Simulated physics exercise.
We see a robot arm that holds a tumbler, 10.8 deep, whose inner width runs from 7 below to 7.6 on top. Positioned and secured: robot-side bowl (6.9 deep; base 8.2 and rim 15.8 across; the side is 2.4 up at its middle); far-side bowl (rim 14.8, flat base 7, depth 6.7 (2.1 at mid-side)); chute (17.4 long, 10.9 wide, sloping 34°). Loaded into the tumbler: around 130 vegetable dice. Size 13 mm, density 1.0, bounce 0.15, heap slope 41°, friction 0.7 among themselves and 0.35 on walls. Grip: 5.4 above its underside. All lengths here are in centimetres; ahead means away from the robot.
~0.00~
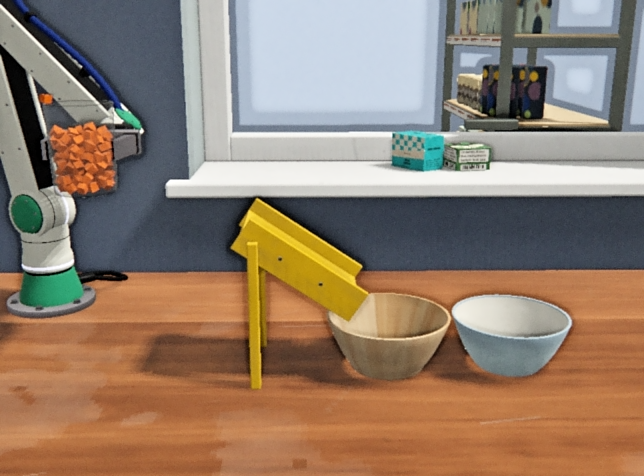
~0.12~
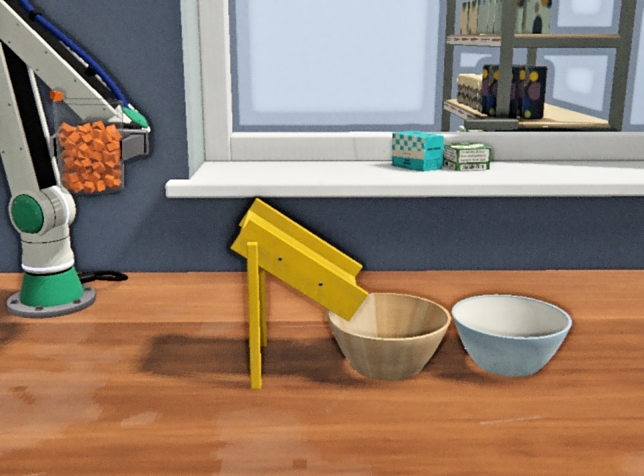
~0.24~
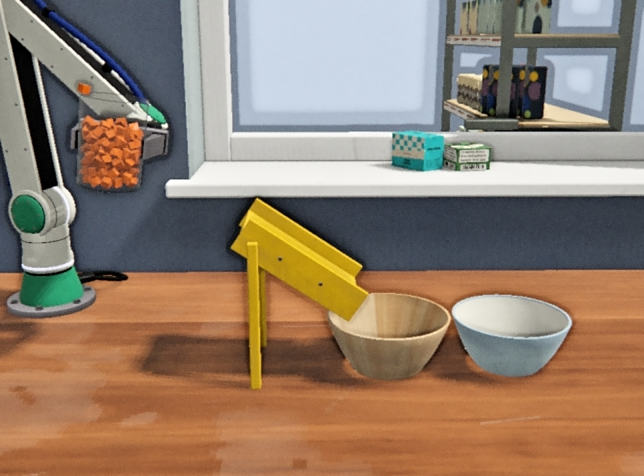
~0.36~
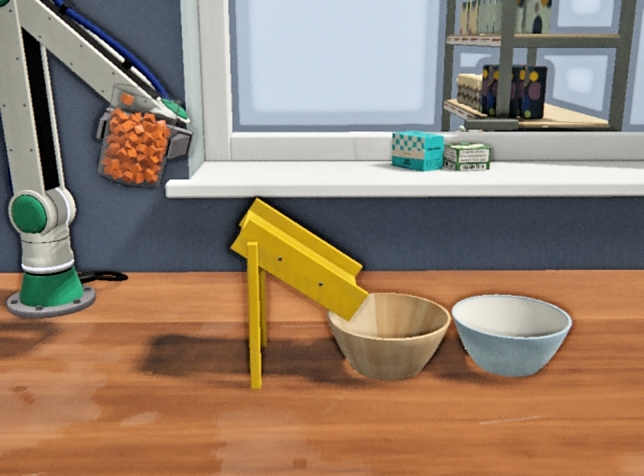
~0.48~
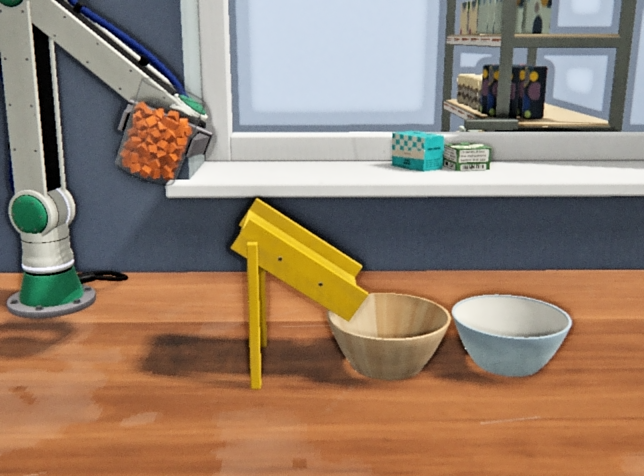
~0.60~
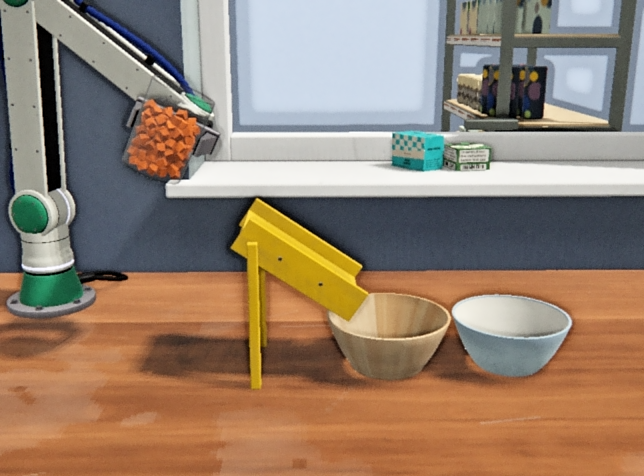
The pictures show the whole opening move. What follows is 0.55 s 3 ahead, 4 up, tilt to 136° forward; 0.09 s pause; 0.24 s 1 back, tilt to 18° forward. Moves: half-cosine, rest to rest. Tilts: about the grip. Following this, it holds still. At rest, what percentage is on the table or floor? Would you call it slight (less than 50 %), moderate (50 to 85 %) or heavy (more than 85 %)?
I would call it slight.
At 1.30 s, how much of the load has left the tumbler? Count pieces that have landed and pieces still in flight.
About 100 per cent.
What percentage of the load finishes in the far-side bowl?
0 per cent, more or less.
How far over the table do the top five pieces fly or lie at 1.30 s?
About 28 cm.
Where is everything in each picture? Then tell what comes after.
The first frame shows the tumbler middle at (83, 149), level; upper third of the load around (81, 141), from x 45 to 110, top at y 100; 129 in the tumbler.
The second frame shows the tumbler middle at (91, 147), tilted 2° forward; upper third of the load around (89, 139), from x 55 to 115, top at y 95.
The third frame shows the tumbler middle at (112, 143), tilted 9° forward; upper third of the load around (110, 135), from x 85 to 140, top at y 90.
The fourth frame shows the tumbler middle at (138, 138), tilted 16° forward; upper third of the load around (134, 129), from x 110 to 165, top at y 100.
The fifth frame shows the tumbler middle at (159, 134), tilted 23° forward; upper third of the load around (156, 125), from x 125 to 185, top at y 110.
The sixth frame shows the tumbler middle at (167, 132), tilted 25° forward; upper third of the load around (164, 123), from x 135 to 195, top at y 105; 129 in the tumbler.
After 0.95 s, tilted 104° forward, highest piece 38 above the table; 129 in the tumbler.
After 1.30 s, tilted 116° forward, highest piece 30 above the table; 14 on the table or floor, 10 in the robot-side bowl, 1 in the tumbler, 104 on the chute or in flight.
After 1.68 s, tilted 18° forward, highest piece 8 above the table; 81 in the robot-side bowl, 48 on the table or floor.
After 2.73 s, tilted 18° forward, highest piece 4 above the table; 81 in the robot-side bowl, 48 on the table or floor.
In the end, 81 in the robot-side bowl, 48 on the table or floor. That is 37 % on the table or floor.
